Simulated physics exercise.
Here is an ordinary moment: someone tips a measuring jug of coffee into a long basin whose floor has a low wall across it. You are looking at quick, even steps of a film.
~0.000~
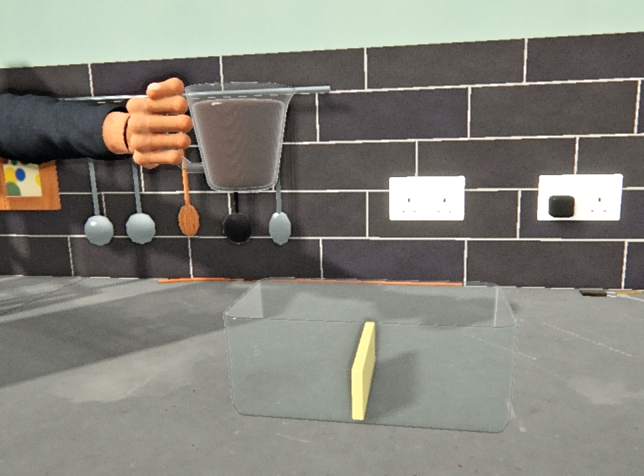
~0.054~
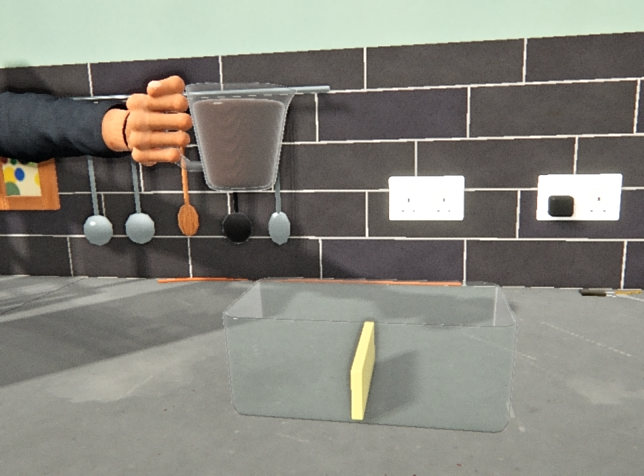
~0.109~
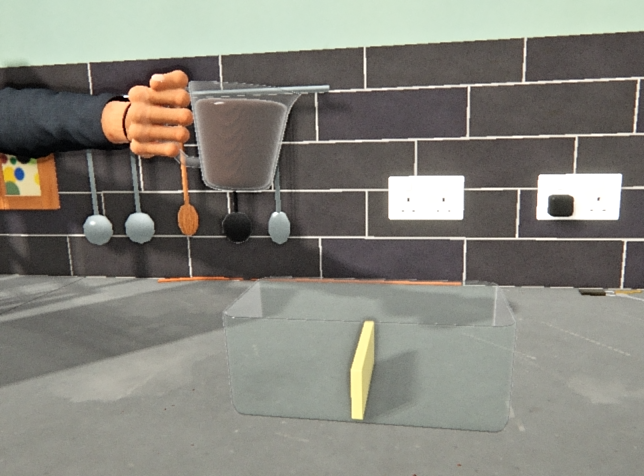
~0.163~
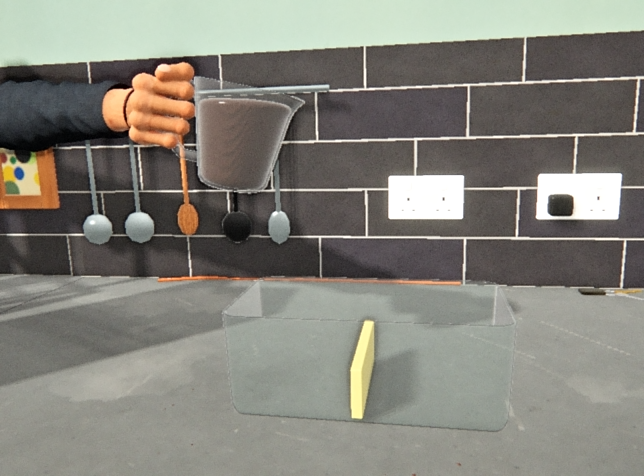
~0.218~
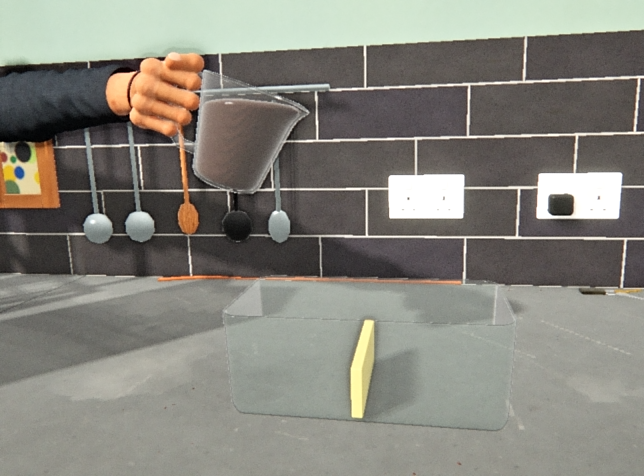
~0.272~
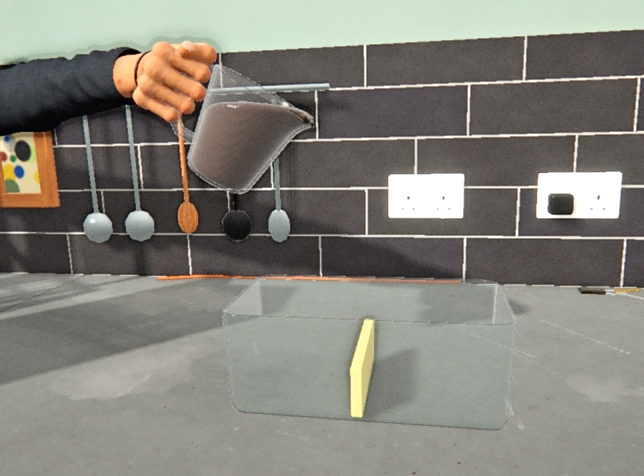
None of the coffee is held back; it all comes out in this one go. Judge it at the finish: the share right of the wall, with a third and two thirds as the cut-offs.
At the finish, the right of the wall has a third to two thirds.
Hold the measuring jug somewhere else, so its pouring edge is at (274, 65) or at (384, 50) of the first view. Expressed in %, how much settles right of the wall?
Estimate: 20 per cent, then 80 per cent.
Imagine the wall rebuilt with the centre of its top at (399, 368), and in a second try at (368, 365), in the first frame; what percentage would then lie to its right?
Record: Case 1 near 15 %, case 2 near 45 %.
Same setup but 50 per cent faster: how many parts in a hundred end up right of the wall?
About 30 per cent.
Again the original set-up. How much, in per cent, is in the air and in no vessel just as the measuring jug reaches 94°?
Something like 35 per cent of it.
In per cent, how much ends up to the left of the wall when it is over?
Close to 55 in a hundred.
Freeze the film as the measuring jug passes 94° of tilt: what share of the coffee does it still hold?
Near 45 percent is still in there.
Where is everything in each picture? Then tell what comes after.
In the first frame, it leans 0°; its right rim is at (296, 87); the coffee meets the walls at (198, 106) and (285, 102); the long basin's rim runs from (243, 297) to (507, 304); the wall's top is at (365, 345).
In the second frame, it leans 1°; its right rim is at (296, 89); the coffee meets the walls at (198, 105) and (285, 103).
In the third frame, it leans 6°; its right rim is at (300, 93); the coffee meets the walls at (200, 103) and (287, 104).
In the fourth frame, it leans 13°; its right rim is at (304, 101); the coffee meets the walls at (206, 102) and (292, 106).
In the fifth frame, it leans 22°; its right rim is at (309, 112); the coffee meets the walls at (208, 106) and (302, 108).
In the sixth frame, it leans 32°; its right rim is at (312, 125); the coffee meets the walls at (207, 118) and (306, 116); 1 per cent is over the edge.
A moment on, the measuring jug is tipped on its side and 46 per cent is still to pour, 1 is left of the wall and 17 right of it.
Next, the measuring jug is tipped right over and 5 per cent is still to pour, 39 is left of the wall and 41 right of it.
Then the measuring jug is tipped right over and 0 per cent is still to pour, 55 is left of the wall and 41 right of it.
Later the measuring jug is tipped right over and 0 per cent is still to pour, 55 is left of the wall and 42 right of it.
At rest 55 per cent lies left of the wall, 42 right of it and 2 outside.
